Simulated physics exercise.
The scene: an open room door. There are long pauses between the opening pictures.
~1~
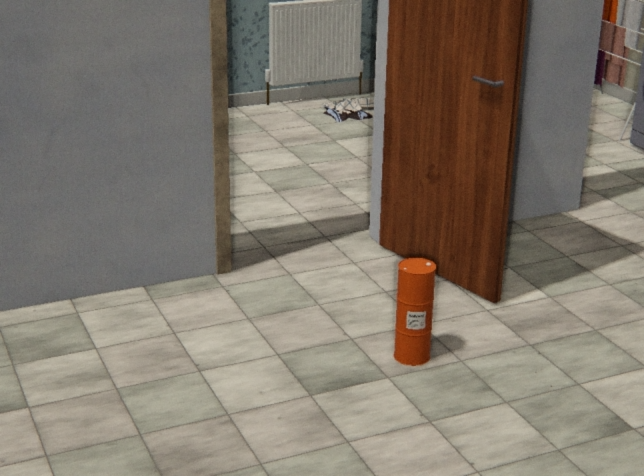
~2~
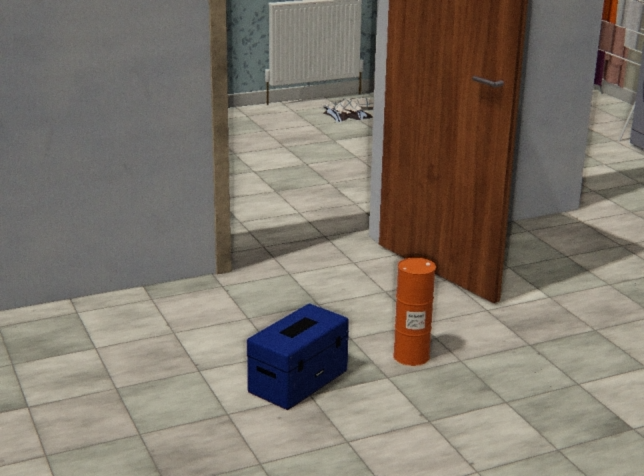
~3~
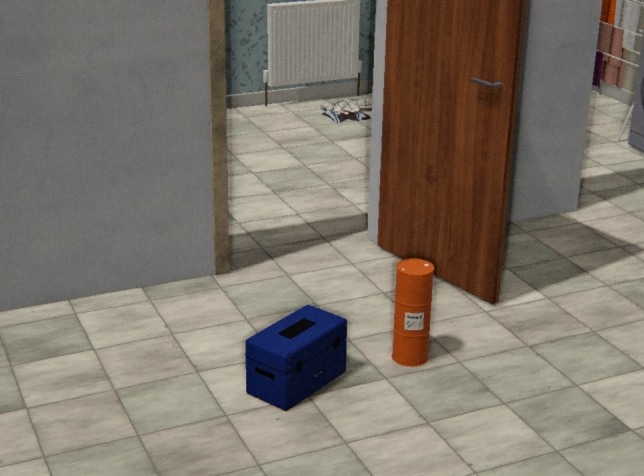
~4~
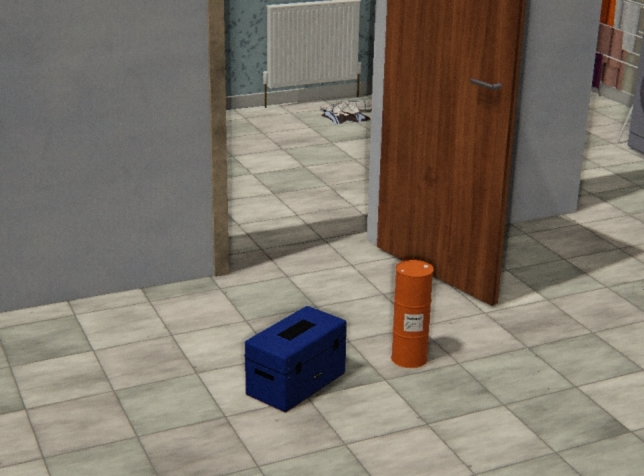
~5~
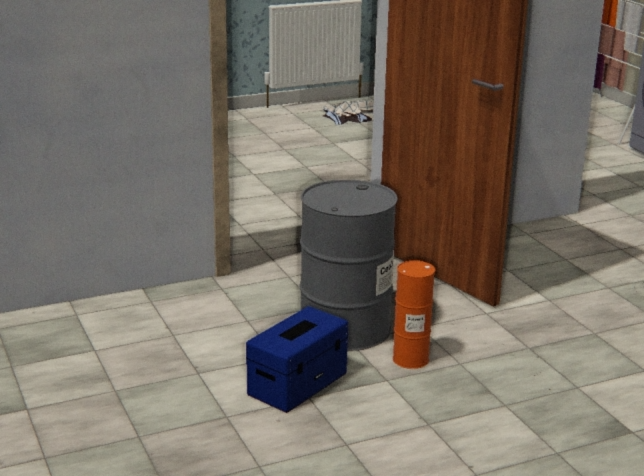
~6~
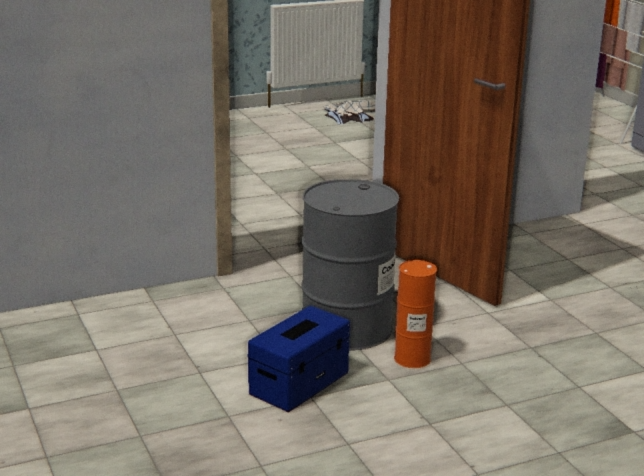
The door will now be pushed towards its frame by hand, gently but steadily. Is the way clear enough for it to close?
The door jams.
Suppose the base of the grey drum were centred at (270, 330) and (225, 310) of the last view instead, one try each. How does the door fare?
First try: It reaches the frame; second try: It closes.
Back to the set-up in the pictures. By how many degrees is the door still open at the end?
Some 65° open.
Then, 0.60 s later than the last frame, door at 93°.
Then, 1.00 s later than the last frame, door at 76°.
When it is over, door at 67°; all 3 as before. End places, in pixels of the last picture, grey drum near (348, 264).
